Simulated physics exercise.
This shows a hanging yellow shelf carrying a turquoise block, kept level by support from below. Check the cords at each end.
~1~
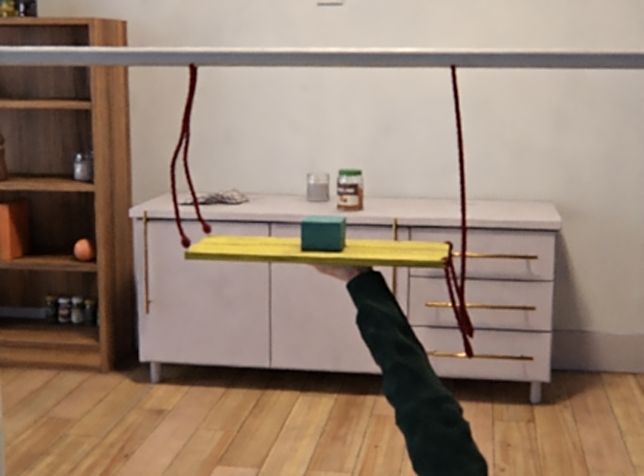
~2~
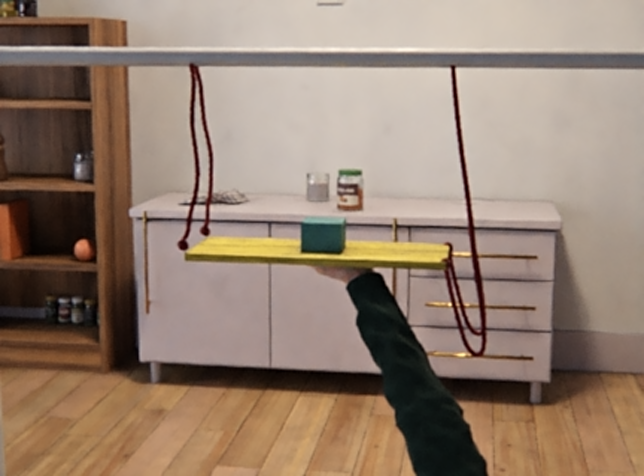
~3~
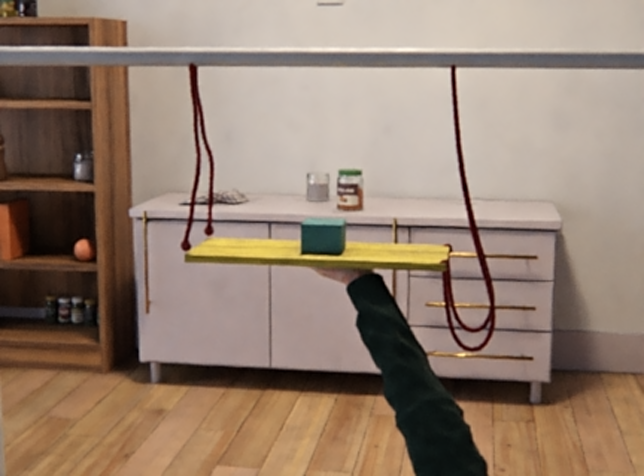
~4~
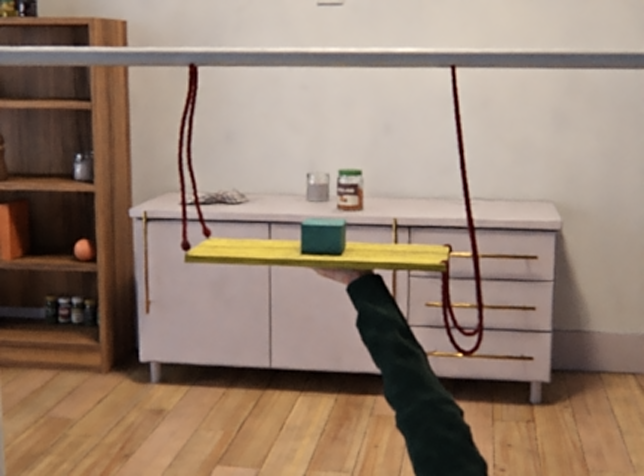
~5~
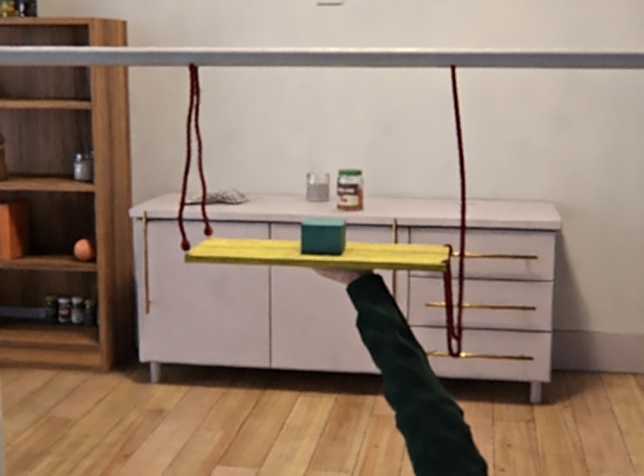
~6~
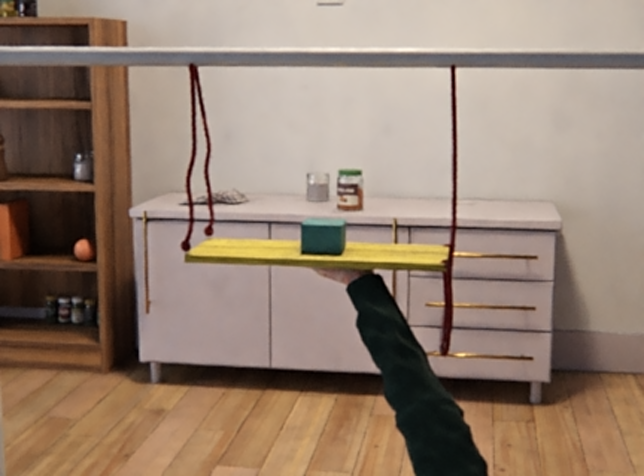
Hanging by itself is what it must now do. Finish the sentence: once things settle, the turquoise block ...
... has gone over the right end.
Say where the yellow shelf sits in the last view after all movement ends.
You'll find it somewhere near (280, 341).
Then, 0.60 s later than the last view, board tipped 44° down to the right; block falling near (586, 440).
Then, 1.24 s later than the last view, board tipped 46° down to the right; block on the floor.
Finally, board tipped 48° down to the right; block on the floor. The turquoise block goes off on the right.
